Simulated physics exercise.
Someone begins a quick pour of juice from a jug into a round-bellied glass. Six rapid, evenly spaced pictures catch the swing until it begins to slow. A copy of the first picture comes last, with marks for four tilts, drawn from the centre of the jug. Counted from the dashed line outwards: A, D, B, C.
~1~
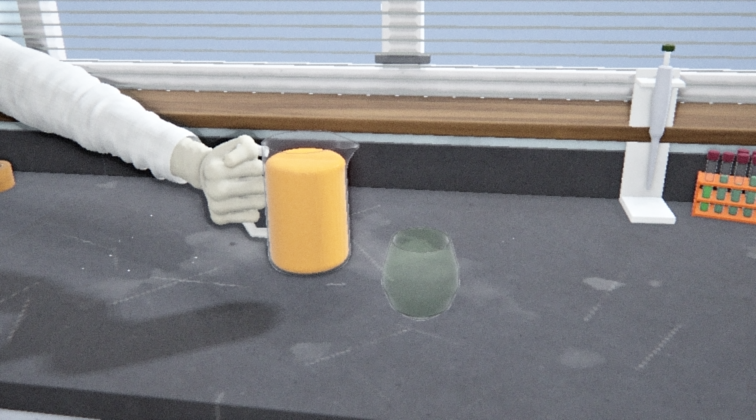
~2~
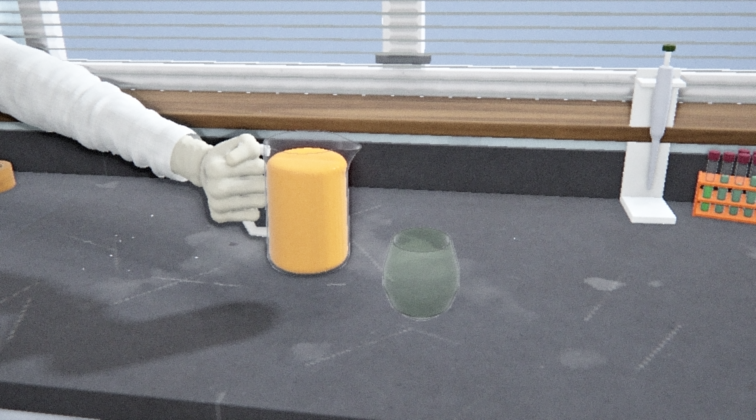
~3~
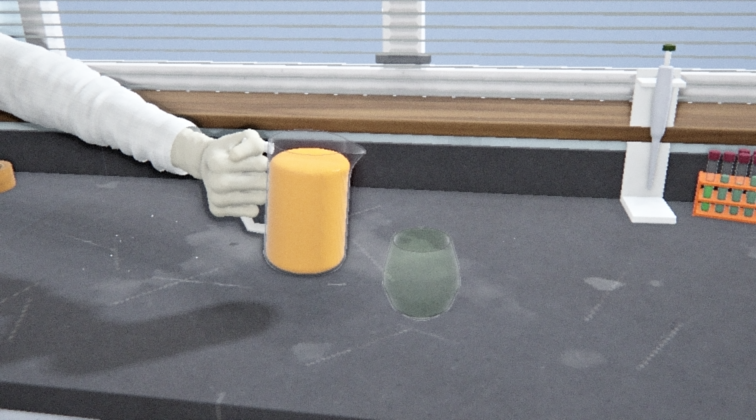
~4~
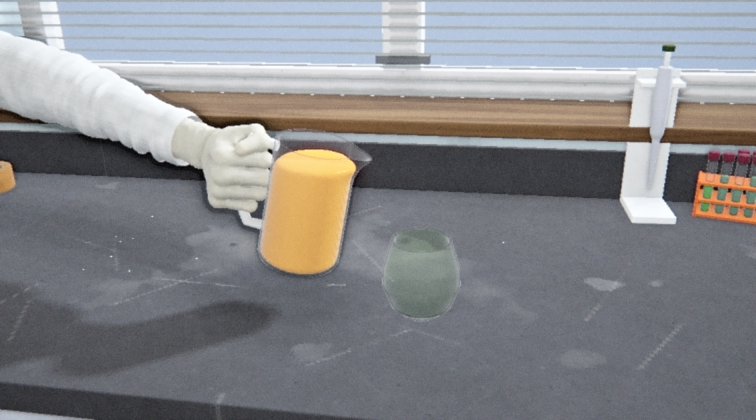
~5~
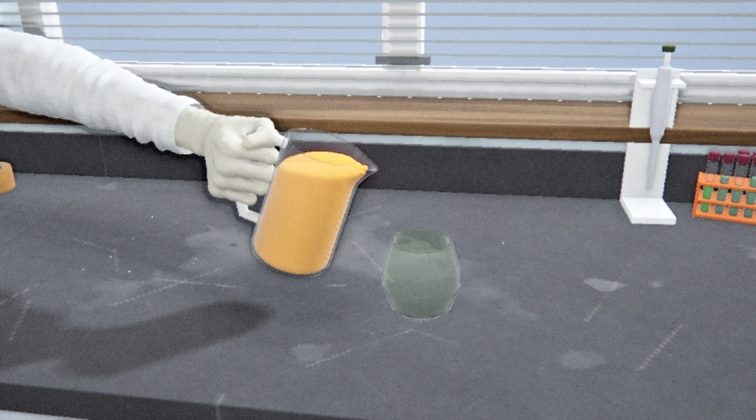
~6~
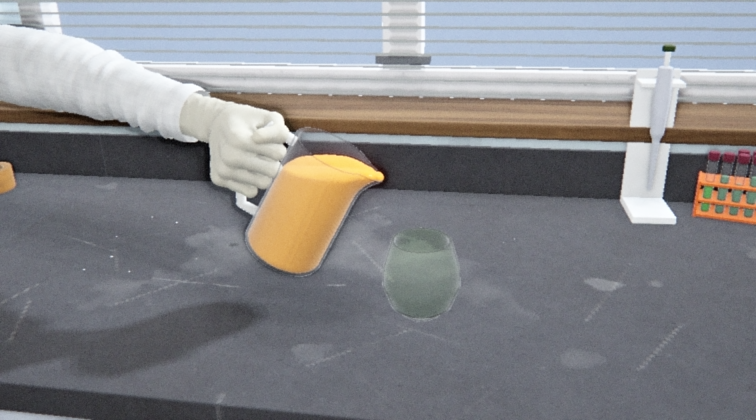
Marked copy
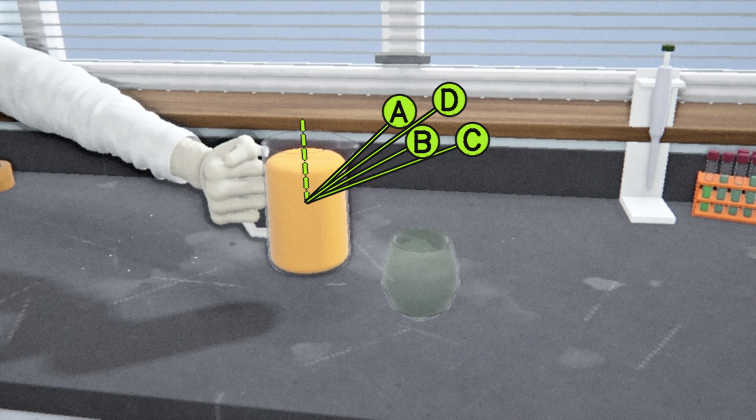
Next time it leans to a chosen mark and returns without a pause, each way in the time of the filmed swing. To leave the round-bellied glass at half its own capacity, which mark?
The answer is tilt B.
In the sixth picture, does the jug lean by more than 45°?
No.
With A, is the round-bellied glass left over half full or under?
Under half.
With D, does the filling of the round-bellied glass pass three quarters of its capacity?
No.
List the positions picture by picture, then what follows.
The first frame shows upright, lip at (357, 146); rim of the round-bellied glass round (421, 239); nothing has left yet.
The second frame shows upright, lip at (359, 147); nothing has left yet.
The third frame shows tipped about 6°, lip at (364, 152); nothing has left yet.
The fourth frame shows tipped about 12°, lip at (370, 159); nothing has left yet.
The fifth frame shows tipped about 20°, lip at (376, 169); nothing has left yet.
The sixth frame shows tipped about 28°, lip at (381, 180); nothing has left yet.
In lime, A at (388, 124); B at (406, 148); C at (456, 146); D at (435, 109).
For tilt A, the round-bellied glass ends with about 25 % of what it can hold.
For tilt B, the round-bellied glass ends with about 50 % of what it can hold.
For tilt C, the round-bellied glass ends with about 66 % of what it can hold.
For tilt D, the round-bellied glass ends with about 36 % of what it can hold.
